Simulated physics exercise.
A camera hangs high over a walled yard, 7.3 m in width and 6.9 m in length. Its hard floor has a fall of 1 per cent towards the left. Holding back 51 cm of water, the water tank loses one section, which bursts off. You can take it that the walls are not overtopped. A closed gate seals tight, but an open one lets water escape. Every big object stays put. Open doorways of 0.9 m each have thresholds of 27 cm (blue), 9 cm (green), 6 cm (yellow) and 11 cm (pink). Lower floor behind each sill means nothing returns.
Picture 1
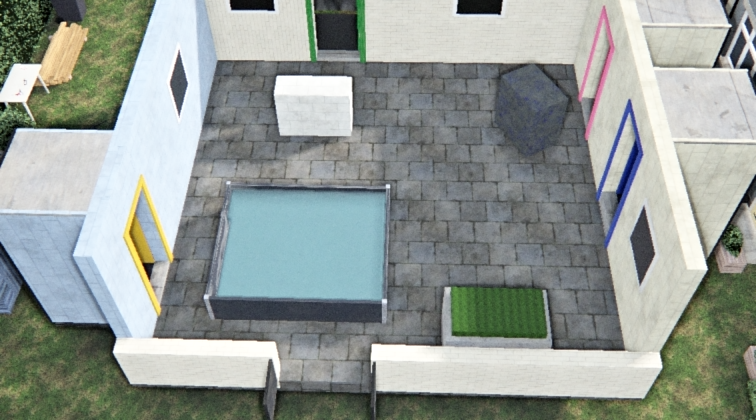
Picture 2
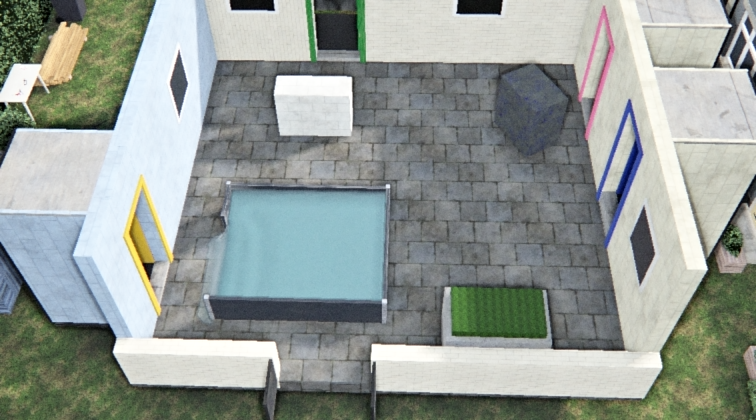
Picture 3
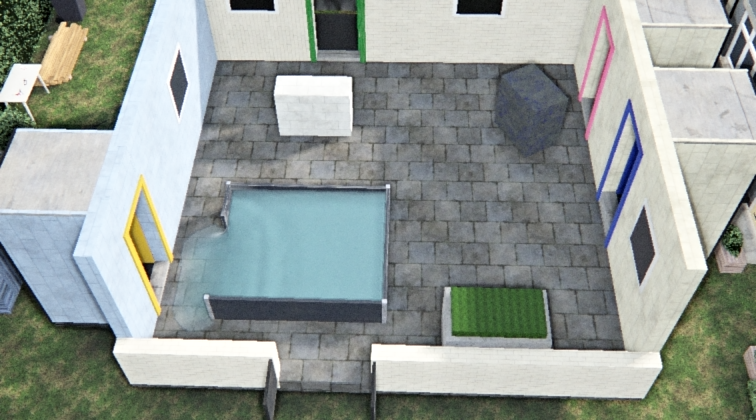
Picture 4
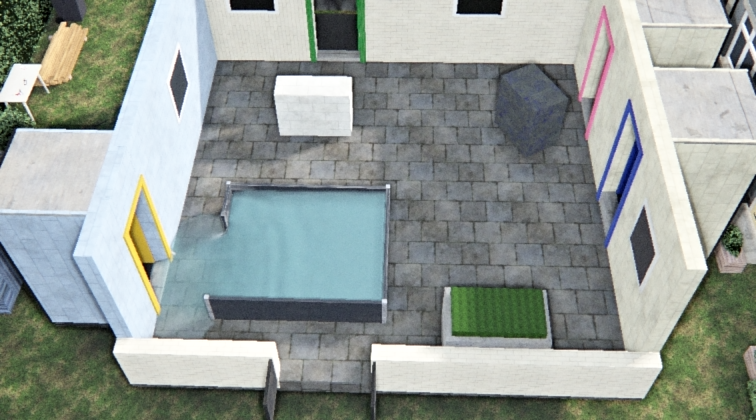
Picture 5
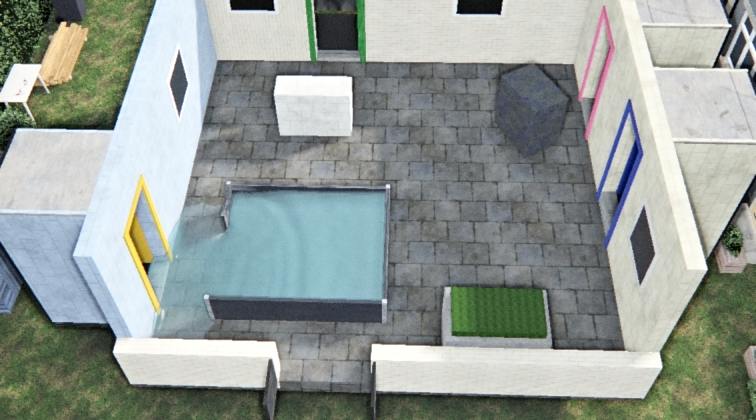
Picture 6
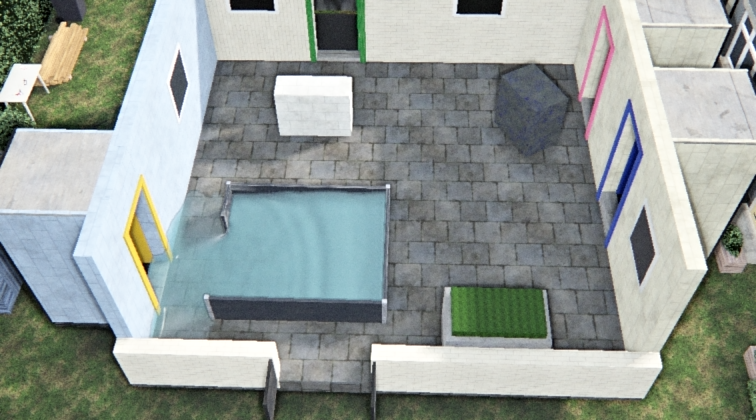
To begin with, a rectangular tank of still water stands in a walled, paved yard beside a yellow-framed doorway. Its left side gives way, and water pours out across the paving towards the left wall. The water then reaches the yellow doorway and spreads along the wall, while ripples cross the tank.
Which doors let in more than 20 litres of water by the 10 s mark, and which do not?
By then, the blue door does not, the green door does not, the yellow door lets in more than that, the pink door does not.
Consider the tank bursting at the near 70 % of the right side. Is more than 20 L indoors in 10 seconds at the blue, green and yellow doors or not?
Then: Blue below, green not over, yellow below.
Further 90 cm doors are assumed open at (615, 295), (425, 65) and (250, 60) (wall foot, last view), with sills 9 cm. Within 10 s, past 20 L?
Note, doorways in listed order: Stays short, stays short, stays short.
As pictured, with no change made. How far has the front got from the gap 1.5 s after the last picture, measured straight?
About 4.4 m.
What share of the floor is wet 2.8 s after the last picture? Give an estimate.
I'd say around 30 % is wet.
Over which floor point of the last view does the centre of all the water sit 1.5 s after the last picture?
Around (266, 266).
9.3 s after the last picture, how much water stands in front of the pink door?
It's about 0.0 cm.
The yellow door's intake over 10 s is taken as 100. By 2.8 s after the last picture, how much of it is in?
I'd say close to 70 percent.
Then, 0.7 s after the last picture water covers 10 % of the floor and is deepest (40 cm) near (162, 302); blue door not reached, green door not reached, yellow door 37 cm at the sill, 221 L in, pink door not reached.
Then, 1.5 s after the last picture water covers 20 % of the floor and is deepest (40 cm) near (148, 362); blue door not reached, green door not reached, yellow door 36 cm at the sill, 453 L in, pink door not reached.
Then, 2.8 s after the last picture water covers 30 % of the floor and is deepest (29 cm) near (148, 362); blue door not reached, green door not reached, yellow door 26 cm at the sill, 739 L in, pink door not reached.
Then, 5.3 s after the last picture water covers 50 % of the floor and is deepest (18 cm) near (150, 352); blue door not reached, green door 4 cm at the sill, 0 L in, yellow door 18 cm at the sill, 951 L in, pink door not reached.
Then, 9.3 s after the last picture water covers 75 % of the floor and is deepest (10 cm) near (148, 362); blue door not reached, green door 4 cm at the sill, 0 L in, yellow door 10 cm at the sill, 1074 L in, pink door not reached.
